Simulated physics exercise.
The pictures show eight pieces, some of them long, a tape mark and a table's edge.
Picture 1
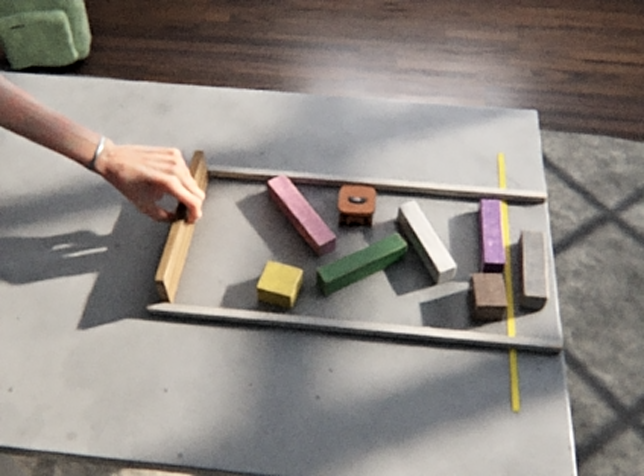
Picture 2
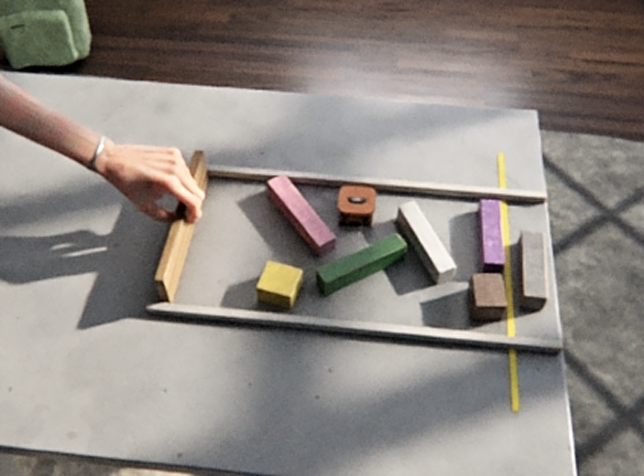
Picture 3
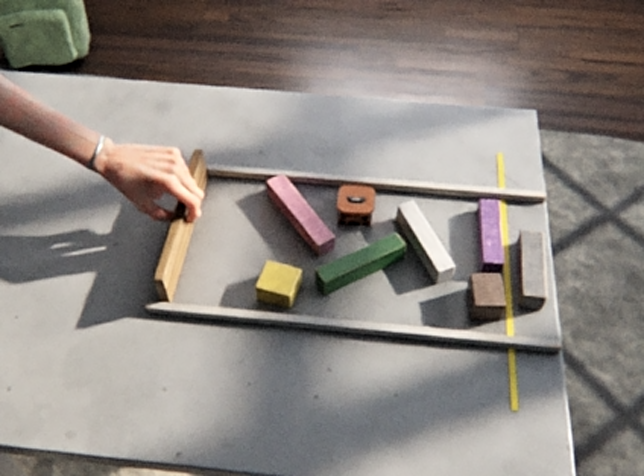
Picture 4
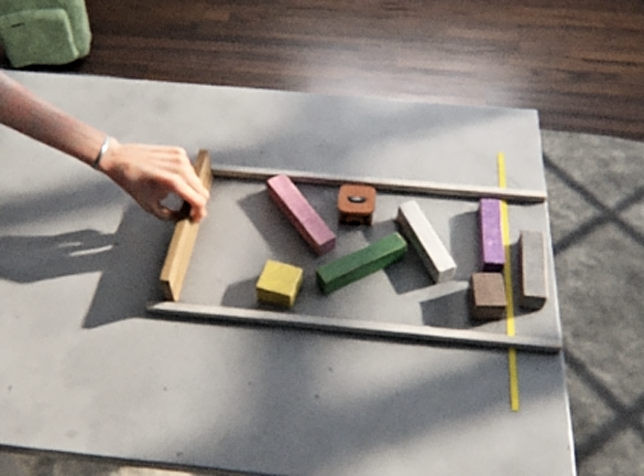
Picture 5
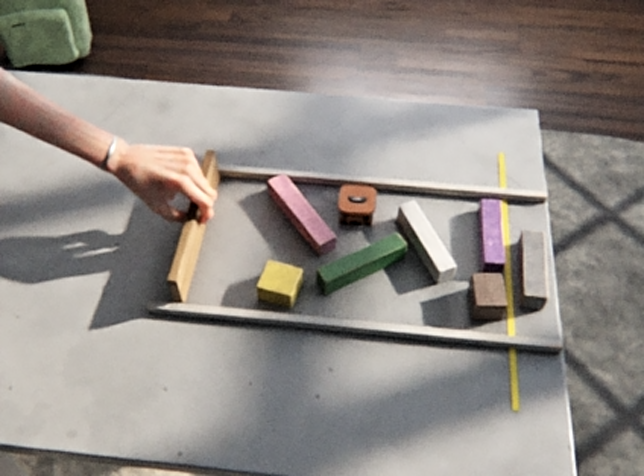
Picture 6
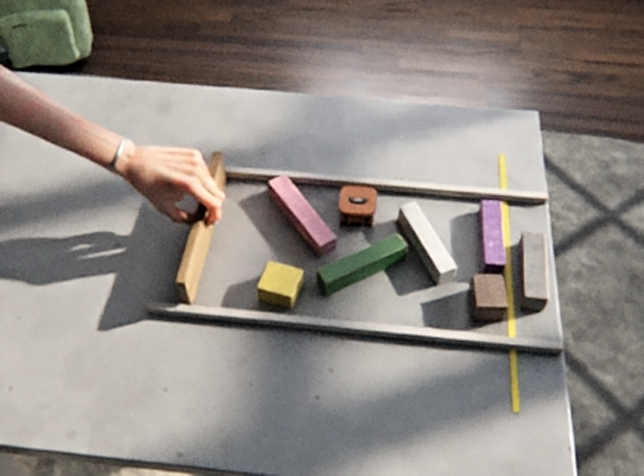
A hand sliding a wooden board slightly right between two rails, while the coloured blocks scattered on the grey table stay still.
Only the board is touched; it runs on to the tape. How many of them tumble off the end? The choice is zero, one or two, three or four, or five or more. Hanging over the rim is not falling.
The number that fall off is three or four.
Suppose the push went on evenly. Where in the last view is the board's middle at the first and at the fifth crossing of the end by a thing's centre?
At (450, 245) for the first, at (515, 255) for the fifth.
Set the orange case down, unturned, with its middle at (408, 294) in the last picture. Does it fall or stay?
The orange case comes down.
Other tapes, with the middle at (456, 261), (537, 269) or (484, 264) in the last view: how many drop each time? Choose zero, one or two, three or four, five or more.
For each place: Just one or two; 5 or more; one or two.
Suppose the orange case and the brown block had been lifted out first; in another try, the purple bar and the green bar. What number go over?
First 2, then 2.
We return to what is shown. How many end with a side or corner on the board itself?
It touches 2.
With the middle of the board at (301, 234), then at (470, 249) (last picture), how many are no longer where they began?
3 and 8.
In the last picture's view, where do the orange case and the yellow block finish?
Near (545, 220) and (531, 307).
Soon after, none off yet; grey bar at rest near (533, 270); purple bar at rest near (492, 236); brown block at rest near (487, 298).
Then, none off yet; grey bar at rest near (533, 270); purple bar moving near (500, 237); brown block at rest near (489, 297).
At rest, the number that fall off is three or four; fallen, white bar, brown block, purple bar and grey bar.
